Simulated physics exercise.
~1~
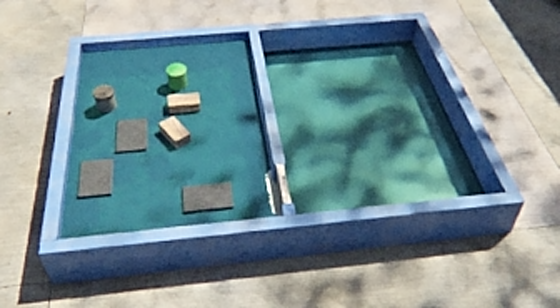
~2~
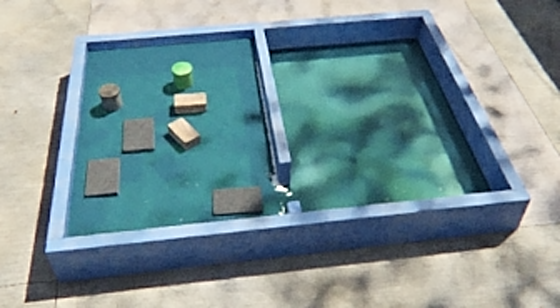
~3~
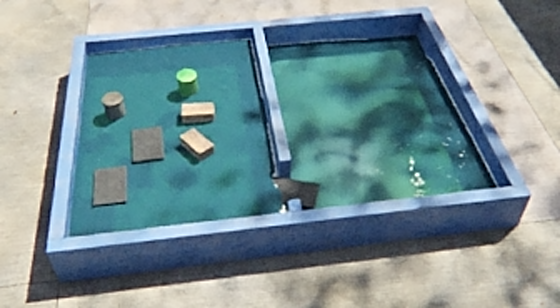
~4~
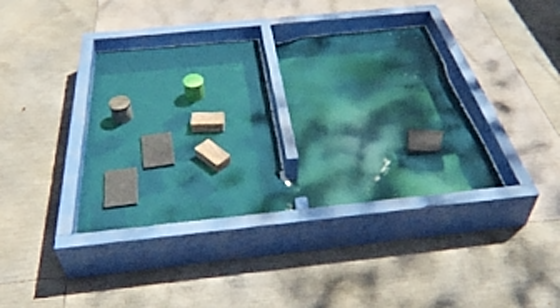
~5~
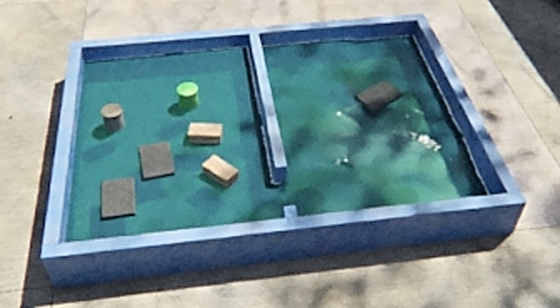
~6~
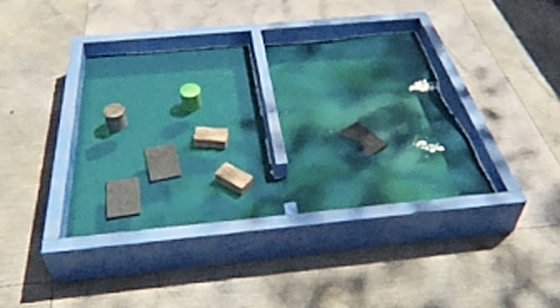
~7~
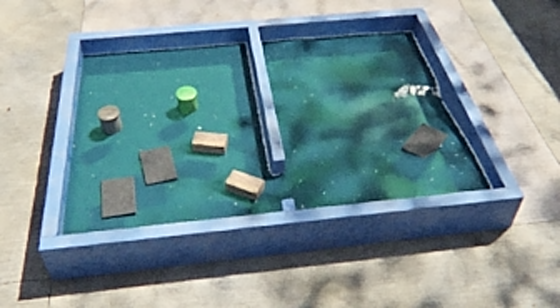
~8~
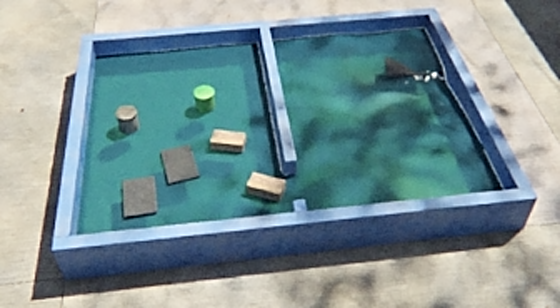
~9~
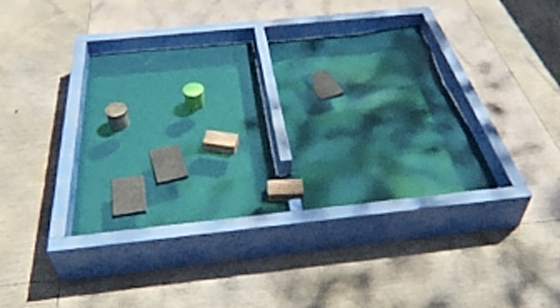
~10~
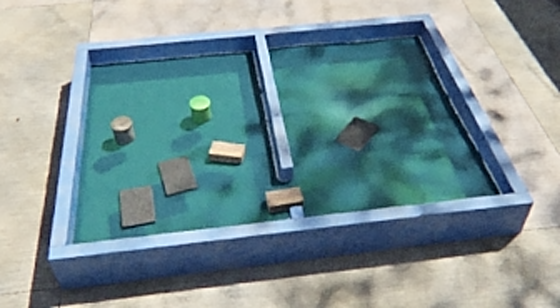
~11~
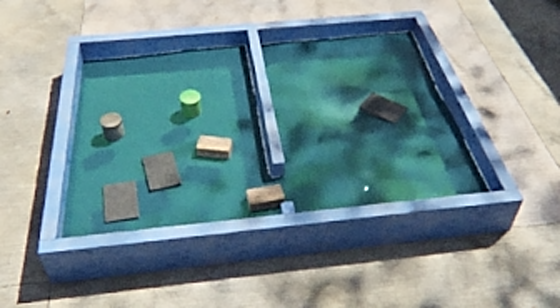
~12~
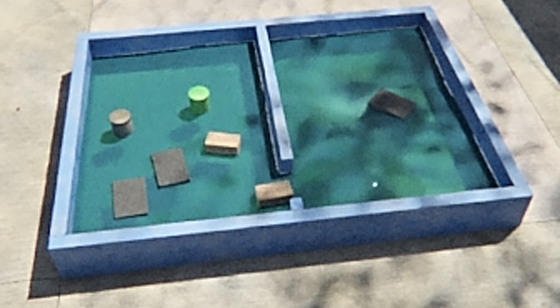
A shallow blue tank, split in two by a dividing wall, sits on sunlit pale paving and is seen from above at a slant. Three dark slabs, two tan blocks, a green pail and a brownish one float in the left half, while the right half holds only greenish water. Water froths at a gap near the wall's close end, and the nearest dark slab slides through it, then circles around the right side. The others drift slightly toward the viewer, and one tan block travels to the gap. It ends in the opening, with the slab afloat on the right and the green pail still left.
